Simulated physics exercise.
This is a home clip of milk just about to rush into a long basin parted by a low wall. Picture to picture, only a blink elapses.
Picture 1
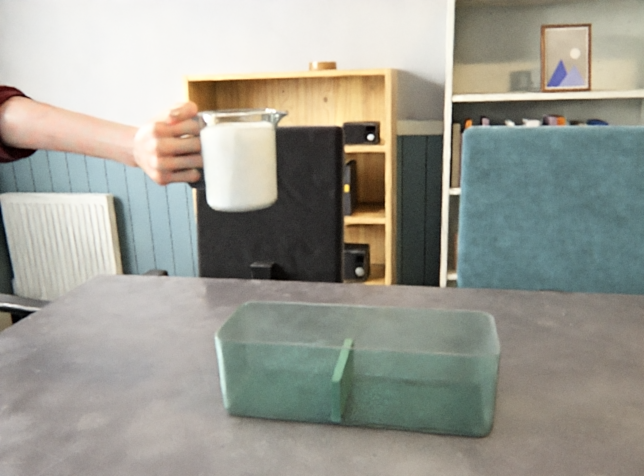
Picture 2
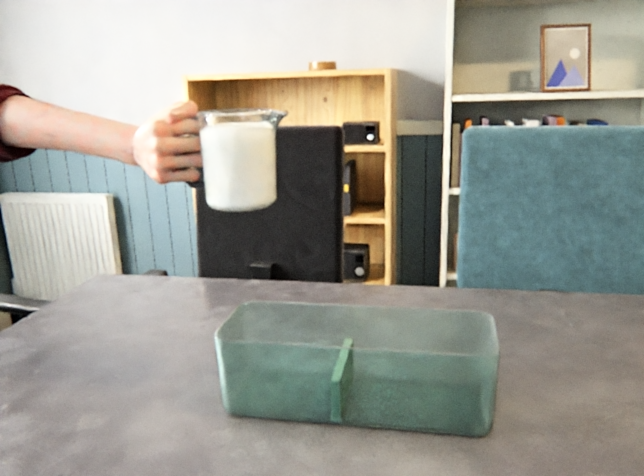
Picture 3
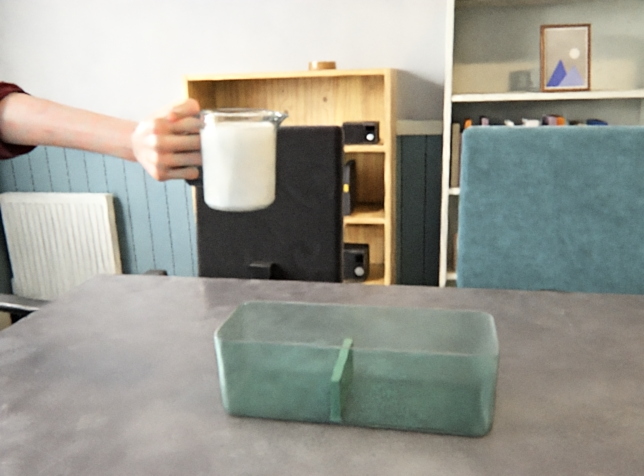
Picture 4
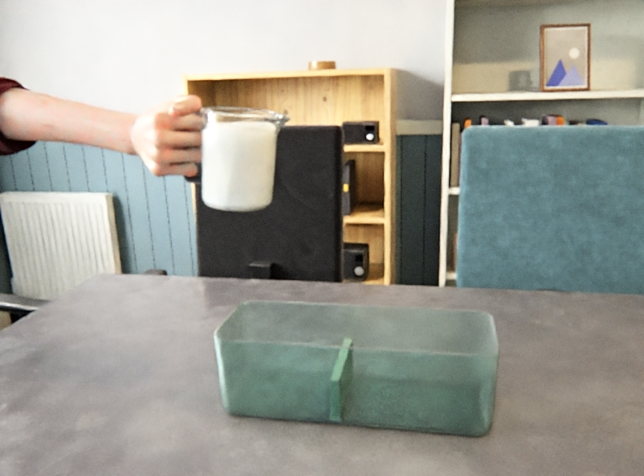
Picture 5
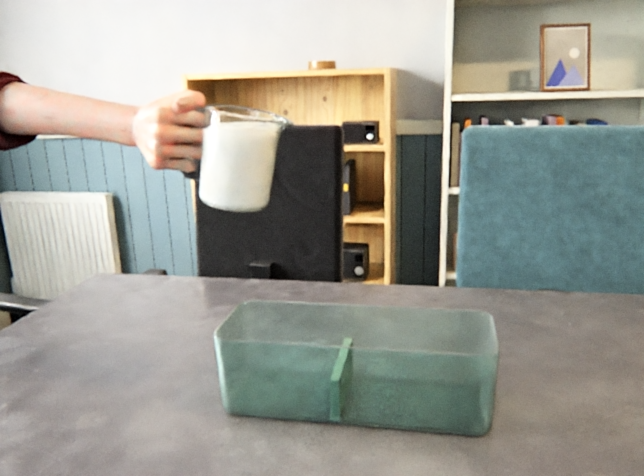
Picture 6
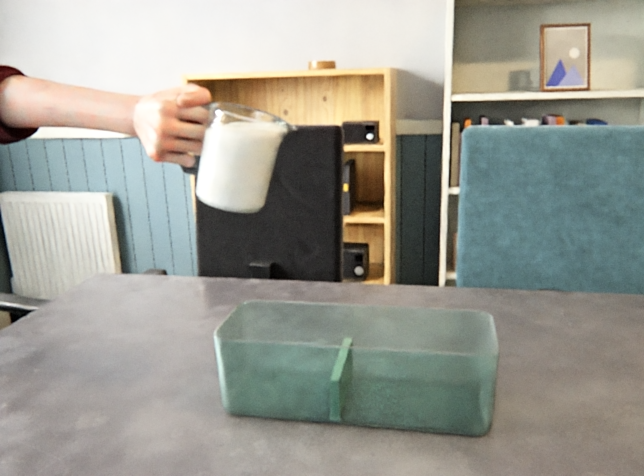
We see a hand holding a glass jug of milk above a grey table, left of a long green basin parted by a low wall. The hand gradually tilts the jug to the right, while the basin stays still.
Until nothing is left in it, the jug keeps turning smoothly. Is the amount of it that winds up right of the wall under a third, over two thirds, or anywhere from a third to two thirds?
Seems the share right of the wall goes past two thirds.
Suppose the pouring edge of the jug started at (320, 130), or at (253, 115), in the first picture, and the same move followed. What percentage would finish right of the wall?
Roughly 90 per cent, then roughly 10 per cent.
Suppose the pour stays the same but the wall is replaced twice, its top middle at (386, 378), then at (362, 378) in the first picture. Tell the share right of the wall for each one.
Roughly 5 per cent first and roughly 60 per cent second.
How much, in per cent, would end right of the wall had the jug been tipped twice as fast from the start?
Around 85 percent ends up there.
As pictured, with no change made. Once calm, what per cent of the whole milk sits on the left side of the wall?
Share approx. 10 %.
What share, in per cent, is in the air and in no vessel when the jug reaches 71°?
Around 20 in a hundred, more or less.
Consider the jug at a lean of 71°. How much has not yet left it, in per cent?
I'd reckon near 80 percent is still held at that tilt.
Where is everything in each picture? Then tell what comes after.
Tilt 0°; pouring edge (287, 113); surface from (206, 127) to (274, 126); the long basin's rim runs from (229, 320) to (496, 334); the wall's top is at (343, 359), in the first frame.
Tilt 1°; pouring edge (287, 113); surface from (206, 127) to (275, 126), in the second frame.
Tilt 3°; pouring edge (288, 115); surface from (207, 126) to (275, 127), in the third frame.
Tilt 6°; pouring edge (291, 118); surface from (208, 126) to (277, 127), in the fourth frame.
Tilt 11°; pouring edge (294, 123); surface from (210, 127) to (280, 127), in the fifth frame.
Tilt 16°; pouring edge (297, 129); surface from (211, 129) to (286, 128), in the sixth frame.
A moment on, the jug is tipped part way and 78 per cent is still to pour, 0 is left of the wall and 3 right of it.
Next, the jug is tipped on its side and 28 per cent is still to pour, 0 is left of the wall and 40 right of it.
Then the jug is tipped right over and 4 per cent is still to pour, 5 is left of the wall and 82 right of it.
Later the jug is tipped right over and 0 per cent is still to pour, 11 is left of the wall and 86 right of it.
Finally, 11 per cent lies left of the wall, 86 right of it and 3 outside.
